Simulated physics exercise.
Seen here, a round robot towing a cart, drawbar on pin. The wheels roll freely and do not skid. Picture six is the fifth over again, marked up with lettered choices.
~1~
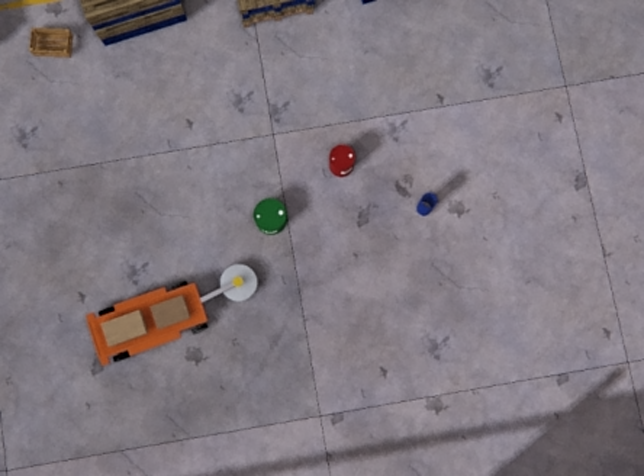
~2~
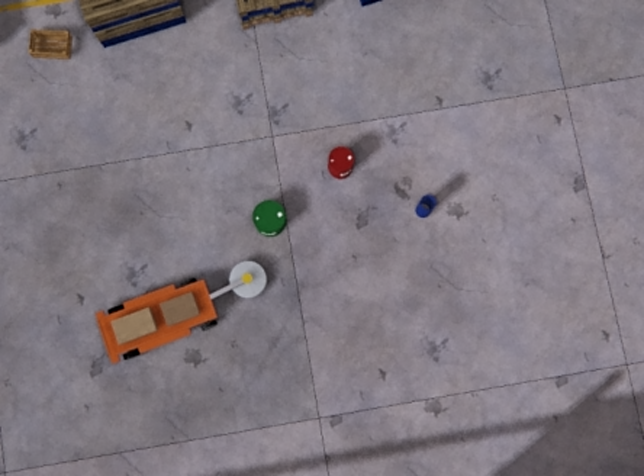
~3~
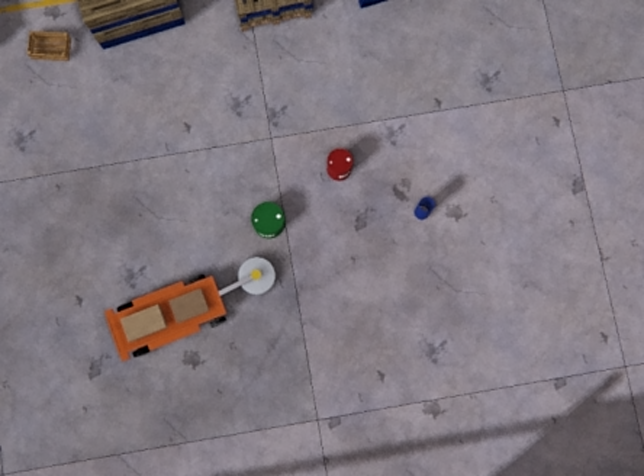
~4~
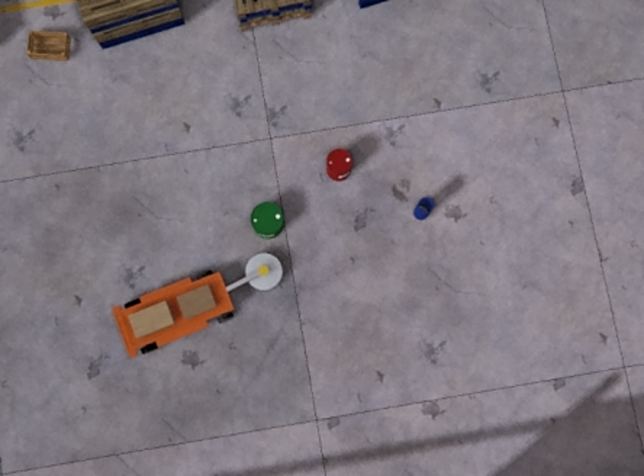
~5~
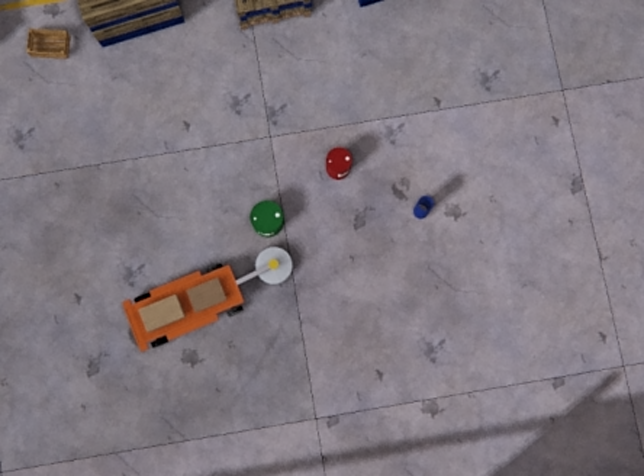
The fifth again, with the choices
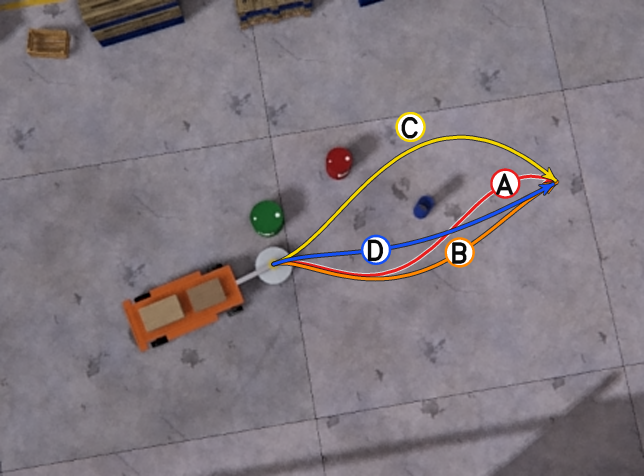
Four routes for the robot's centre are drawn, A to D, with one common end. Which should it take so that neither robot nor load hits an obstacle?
Choose route B.
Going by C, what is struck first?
It meets the green tub.
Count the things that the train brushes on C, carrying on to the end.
It touches two.
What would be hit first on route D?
The blue post.
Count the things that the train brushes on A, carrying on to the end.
It touches one.
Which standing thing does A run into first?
It meets the blue post.
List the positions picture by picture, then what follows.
The first frame shows red keg (341, 165); blue post (424, 209); robot (239, 283).
The second frame shows robot (248, 279); orange cart (157, 318); red keg (340, 167).
The third frame shows robot (257, 276); orange cart (166, 315); green tub (269, 223).
The fourth frame shows robot (264, 272); orange cart (174, 312); blue post (421, 213).
The fifth frame shows robot (274, 265); orange cart (184, 305); red keg (338, 168); blue post (421, 212); green tub (268, 222).
On the marked copy, A from (273, 264) via (430, 249) to (557, 182); B from (273, 264) via (429, 268) to (557, 182); C from (273, 264) via (402, 155) to (556, 180); D from (273, 264) via (423, 240) to (553, 184).
Following B. Soon after the start, robot (382, 280), cart (286, 283).
Later, robot (482, 237), cart (393, 267).
In the end, robot (554, 184), cart (476, 228); nothing has been touched.
As for the rest, A meets the blue post; C meets the green tub and red keg; D meets the blue post.
